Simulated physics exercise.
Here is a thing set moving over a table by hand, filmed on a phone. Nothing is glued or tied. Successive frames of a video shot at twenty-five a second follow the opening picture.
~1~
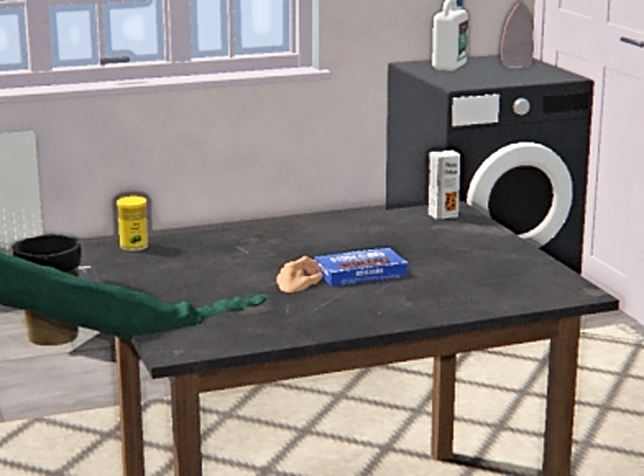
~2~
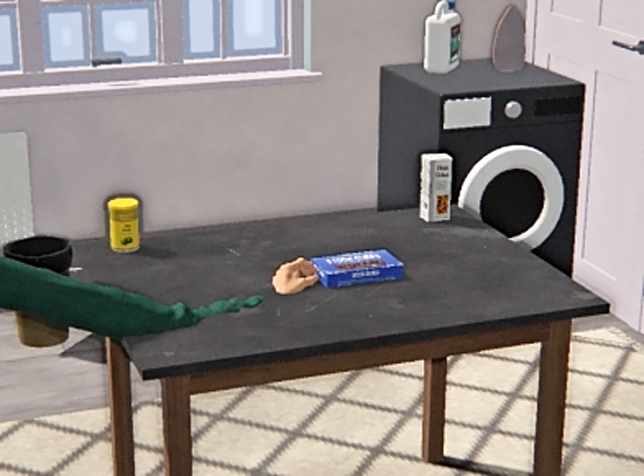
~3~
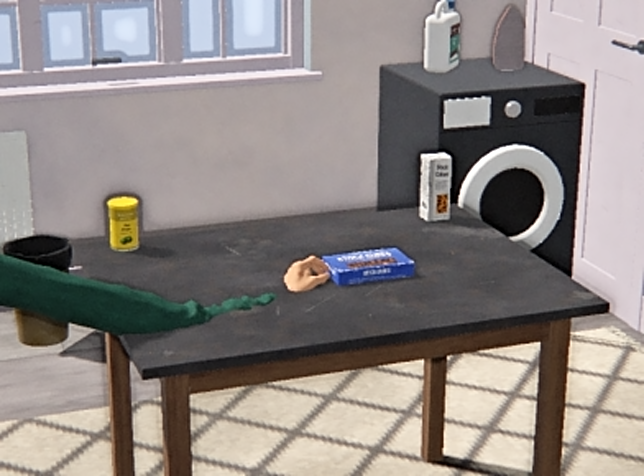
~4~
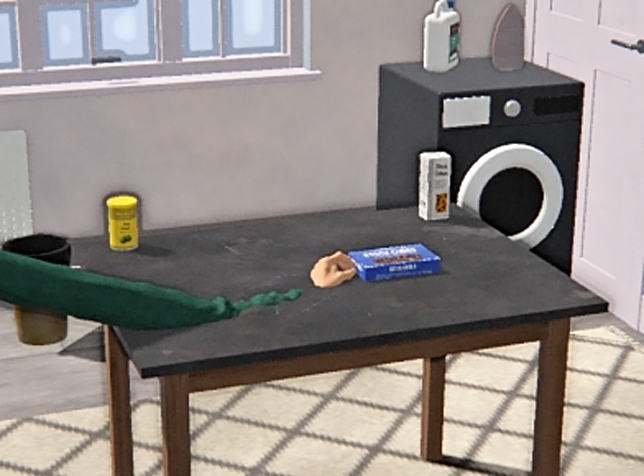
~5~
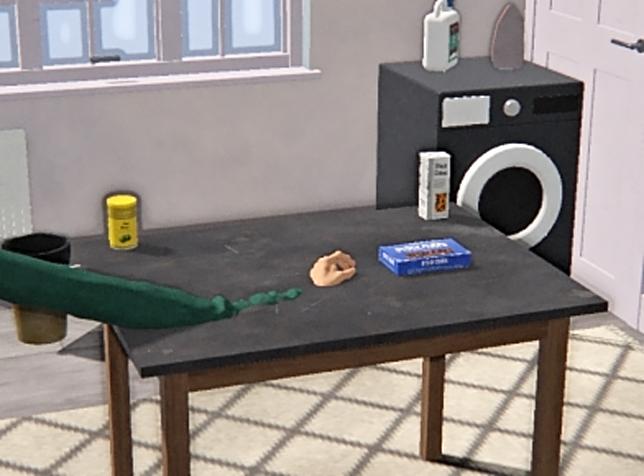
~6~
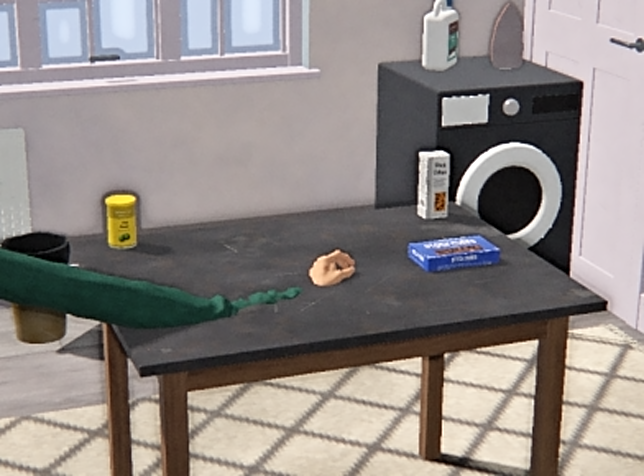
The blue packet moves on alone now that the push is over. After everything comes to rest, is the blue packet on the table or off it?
My guess is it loses the table altogether.
Then, 0.20 s later than the last frame, blue packet now off the table.
Then, 0.40 s later than the last frame, things are still on the move.
Then, 0.60 s later than the last frame, as before.
When it is over, off the table, blue packet.
